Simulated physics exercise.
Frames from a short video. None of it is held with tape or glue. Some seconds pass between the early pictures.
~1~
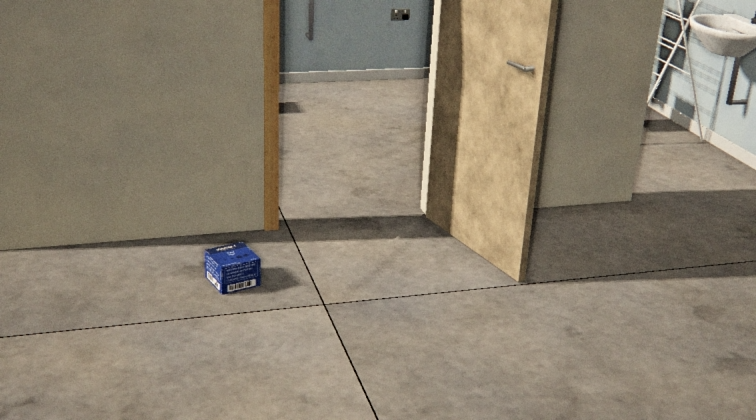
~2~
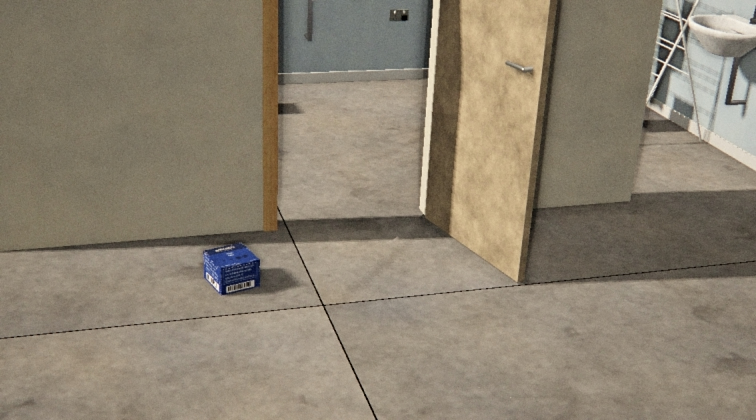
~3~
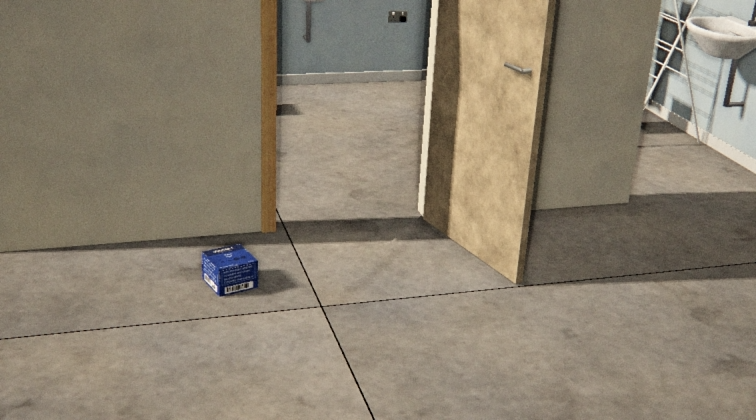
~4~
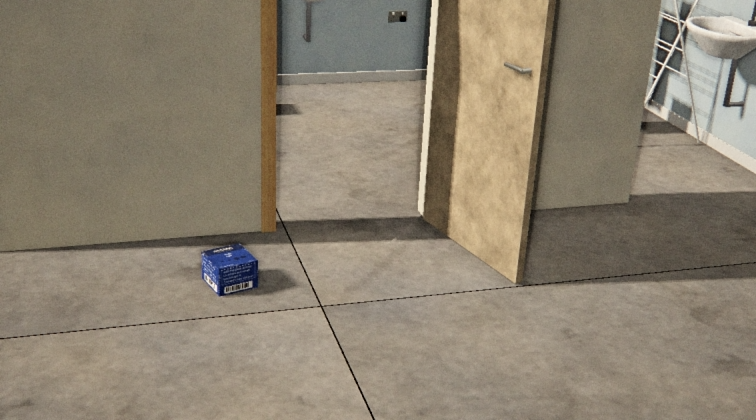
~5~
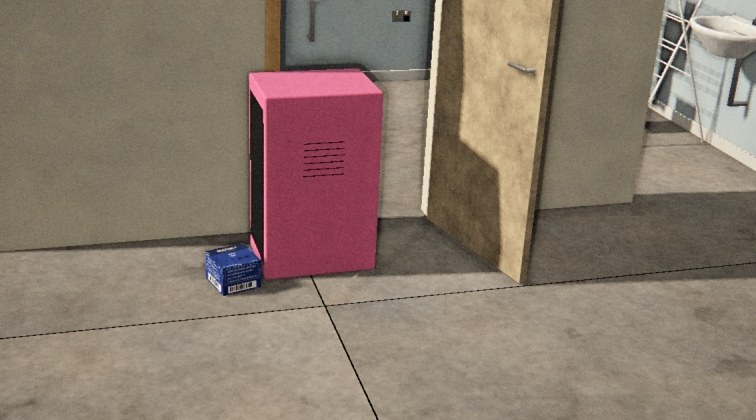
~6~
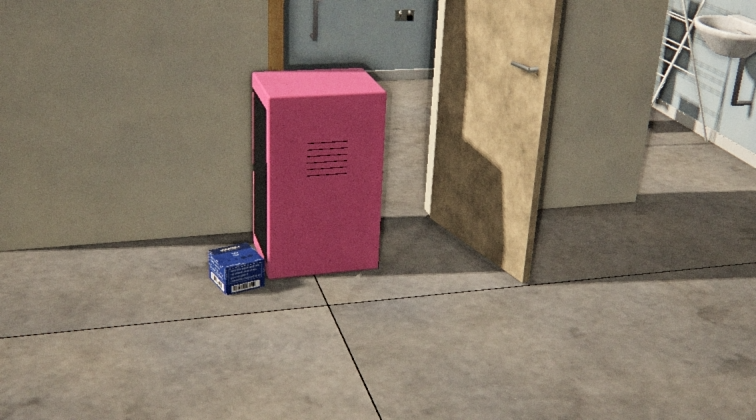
A pink, cabinet-like appliance appears in the open doorway beside a small blue box on the concrete floor, after several views with the doorway empty; the box and the wide-open wooden door stay essentially still throughout.
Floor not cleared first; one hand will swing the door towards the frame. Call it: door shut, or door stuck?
Door stuck.
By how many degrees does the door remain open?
I'd say it stays open by roughly 50 degrees.
Then, 0.40 s on from there, door 91° open.
Then, 0.60 s on from there, door 76° open.
Then, 0.70 s on from there, door 67° open.
Then, 0.90 s on from there, door 50° open.
In the end, door 49° open; both unmoved. At the end, from the last picture's camera, pink appliance near (314, 172).
